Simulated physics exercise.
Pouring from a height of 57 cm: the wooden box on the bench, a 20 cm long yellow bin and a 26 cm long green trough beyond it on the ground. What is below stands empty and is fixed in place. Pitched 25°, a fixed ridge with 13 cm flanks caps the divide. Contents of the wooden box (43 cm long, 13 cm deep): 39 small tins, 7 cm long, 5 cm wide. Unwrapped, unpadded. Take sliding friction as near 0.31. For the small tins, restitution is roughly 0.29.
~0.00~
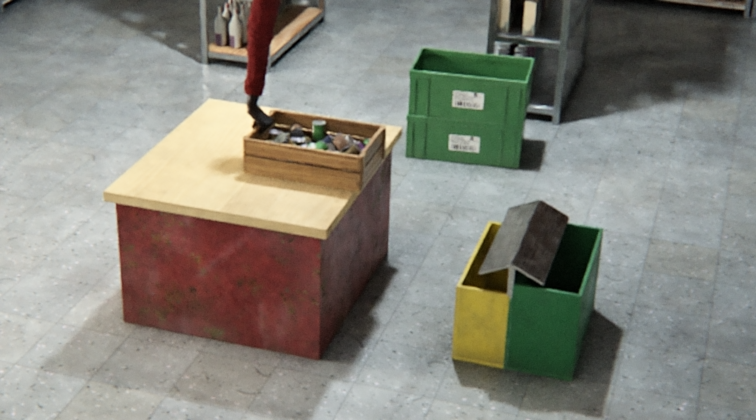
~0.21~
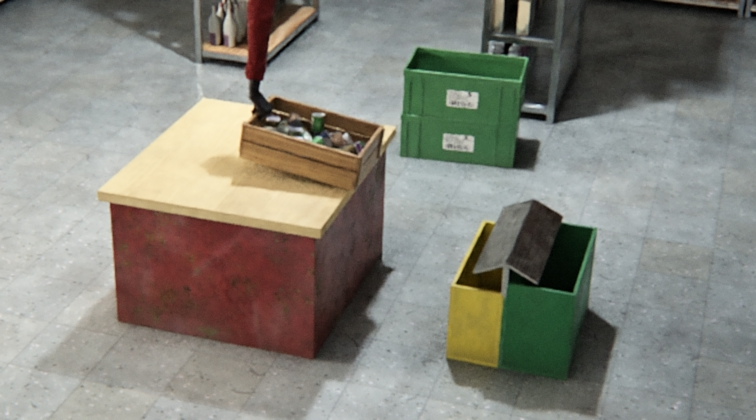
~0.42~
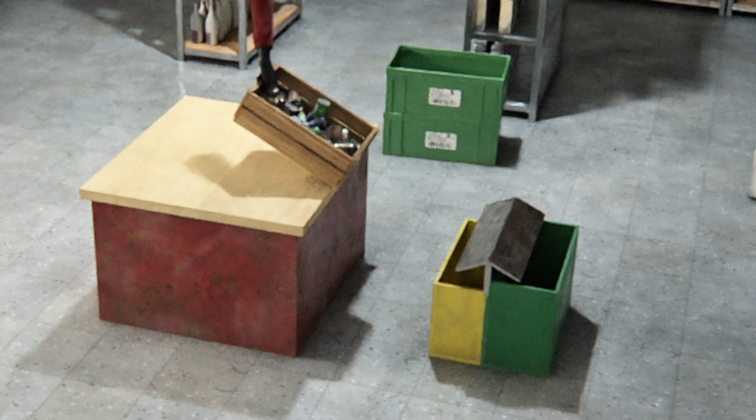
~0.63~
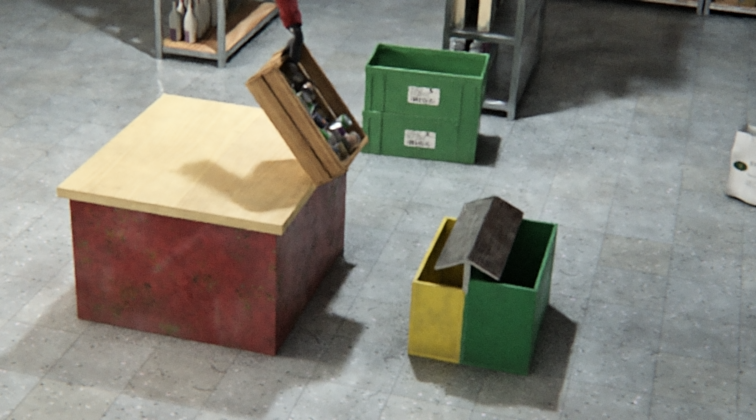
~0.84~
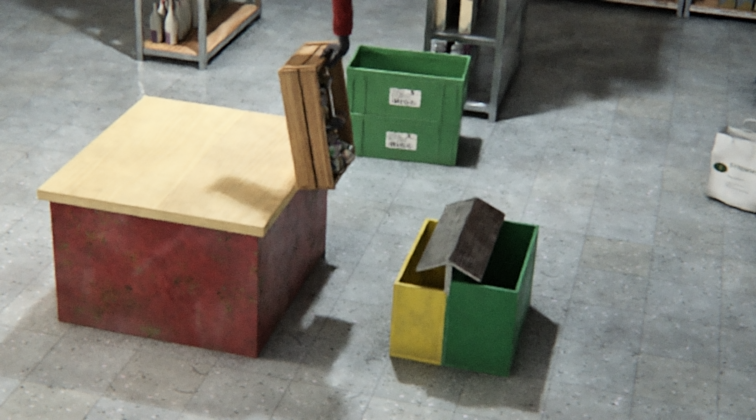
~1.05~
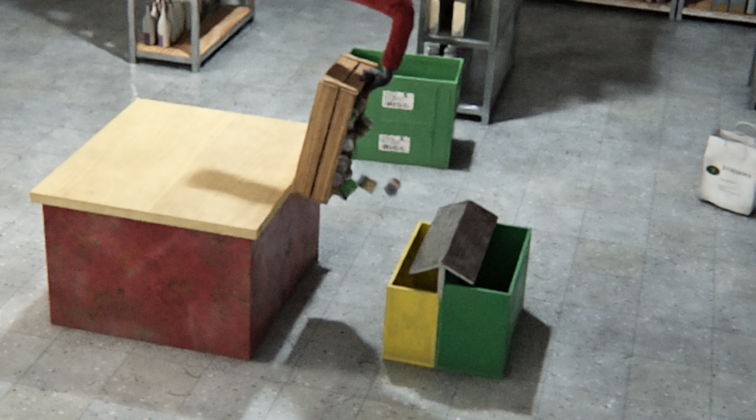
At the start, a wooden box full of small tins sits level on a red bench, gripped by a red robotic arm, with yellow and green bins on the floor to the right. The arm tilts the box steadily rightward past upright, and a few tins drop out into the air.
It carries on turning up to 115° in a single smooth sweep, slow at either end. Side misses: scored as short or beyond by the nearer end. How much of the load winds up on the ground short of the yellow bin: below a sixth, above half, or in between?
Note: Larger than half of the small tins finish up on the ground short of the yellow bin.
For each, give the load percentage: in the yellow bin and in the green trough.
Around 20 per cent and 0 per cent, in that order.
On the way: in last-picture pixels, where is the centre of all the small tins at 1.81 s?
Around (379, 308).
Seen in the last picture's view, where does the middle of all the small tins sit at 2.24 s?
Look around pixel (372, 310).
After 1.24 s, tilt 113°; 16 still in the wooden box, 1 in the yellow bin, 1 on the ground short of the yellow bin and 21 in the air.
After 1.48 s, tilt 115°; 2 still in the wooden box, 6 in the yellow bin, 15 on the ground short of the yellow bin and 16 in the air.
After 1.81 s, tilt 115°; 7 in the yellow bin, 28 on the ground short of the yellow bin and 4 in the air.
Outcome (at 2.24 s), 8 in the yellow bin and 31 on the ground short of the yellow bin. Asked share, 31 of 39, 79 per cent.
